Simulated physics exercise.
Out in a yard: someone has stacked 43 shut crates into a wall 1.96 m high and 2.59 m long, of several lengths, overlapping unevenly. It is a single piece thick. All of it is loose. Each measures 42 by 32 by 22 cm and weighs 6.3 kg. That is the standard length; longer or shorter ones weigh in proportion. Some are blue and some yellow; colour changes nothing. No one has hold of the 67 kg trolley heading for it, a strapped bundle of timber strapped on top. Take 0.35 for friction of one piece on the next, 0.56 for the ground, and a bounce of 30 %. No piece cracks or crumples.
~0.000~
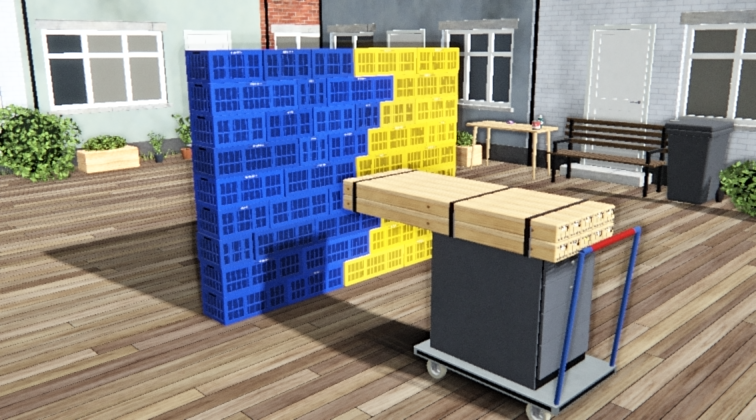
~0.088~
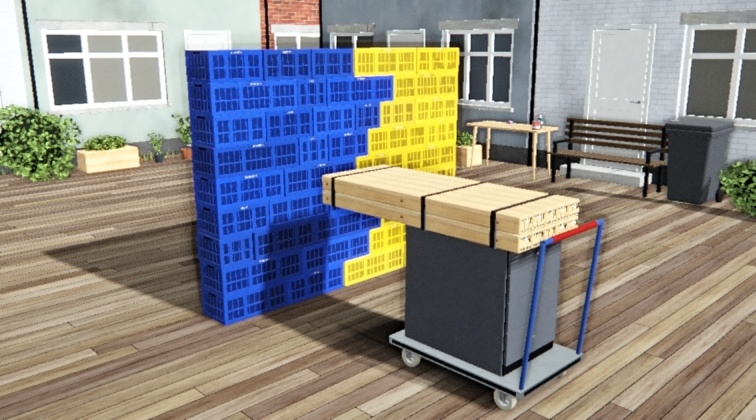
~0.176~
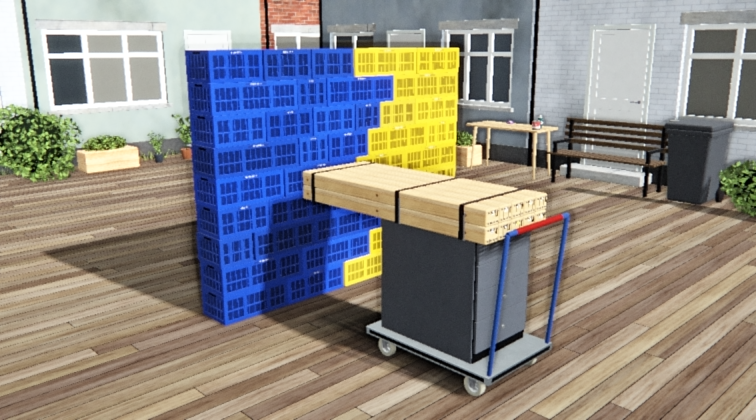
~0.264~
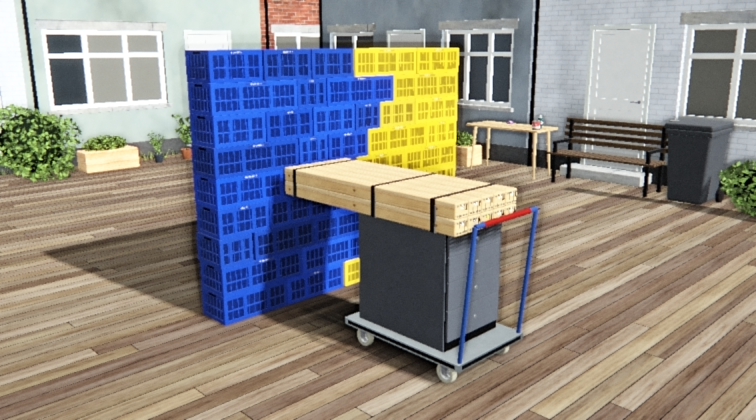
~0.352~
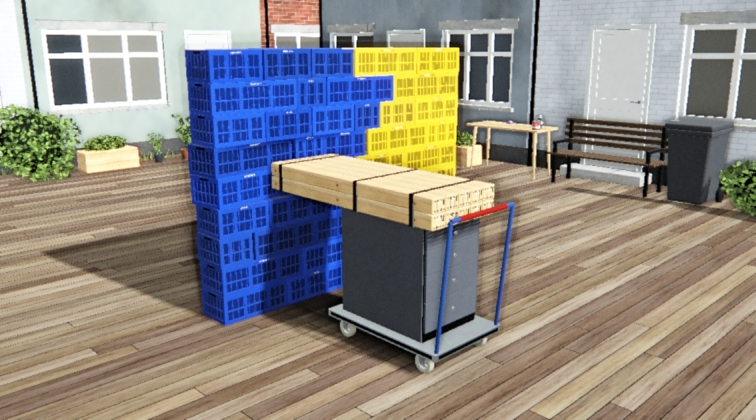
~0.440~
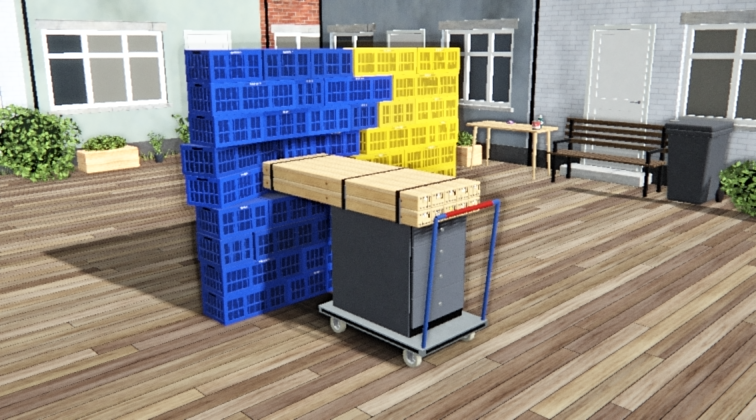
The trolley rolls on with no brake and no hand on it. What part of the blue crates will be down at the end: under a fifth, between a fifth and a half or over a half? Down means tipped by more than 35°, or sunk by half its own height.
Over a half of them.
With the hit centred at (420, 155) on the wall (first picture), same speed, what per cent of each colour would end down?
Then blue 30, yellow 60 per cent.
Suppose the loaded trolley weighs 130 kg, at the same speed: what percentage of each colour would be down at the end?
Then blue 70, yellow 10 per cent.
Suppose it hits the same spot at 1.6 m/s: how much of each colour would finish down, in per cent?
In that case blue 0, yellow 0 per cent.
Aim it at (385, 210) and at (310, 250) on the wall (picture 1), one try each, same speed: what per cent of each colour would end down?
Blue 0 then 0, yellow 0 then 0 per cent.
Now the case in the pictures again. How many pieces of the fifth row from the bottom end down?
2 of them.
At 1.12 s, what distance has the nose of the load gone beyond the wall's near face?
Some 35 cm beyond.
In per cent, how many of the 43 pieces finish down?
About 35 per cent.
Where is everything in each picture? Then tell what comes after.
In the first frame (we follow the side turned to the camera), load (348, 190) 76 cm short of the wall; top blue crate (237, 66); top yellow crate (387, 62); no piece has moved.
In the second frame, load (327, 185) 55 cm short of the wall; top blue crate (237, 66).
In the third frame, load (308, 181) 34 cm short of the wall; top blue crate (237, 66).
In the fourth frame, load (289, 177) 12 cm short of the wall; top blue crate (237, 66).
In the fifth frame, load (276, 171) 56 mm into the wall's line; top blue crate (237, 66); 5 stirred so far.
In the sixth frame, load (267, 171) 16 cm into the wall's line; top blue crate (237, 66); top yellow crate (387, 62); 12 stirred so far.
Around 1.12 s, load 34 cm past the wall's line, stopped; none of the 25 blue crates down (0 of 43 in all colours); top blue crate tipped 11°; top yellow crate tipped 10°.
Around 1.66 s, load 34 cm past the wall's line, stopped; 15 of the 25 blue crates down (16 of 43 in all colours); top blue crate tipped 47°, 28 cm lower; top yellow crate tipped 58°, 21 cm lower.
Around 2.30 s, load 34 cm past the wall's line, stopped; 15 of the 25 blue crates down (16 of 43 in all colours); top blue crate on its side; top yellow crate on its side.
Finally (3.9 s), load 34 cm past the wall's line, stopped; 15 of the 25 blue crates down (16 of 43 in all colours); top blue crate on its side; top yellow crate on its side. That is 60 per cent. Seen by the last camera, middles, top blue crate near (68, 195), top yellow crate near (386, 203).
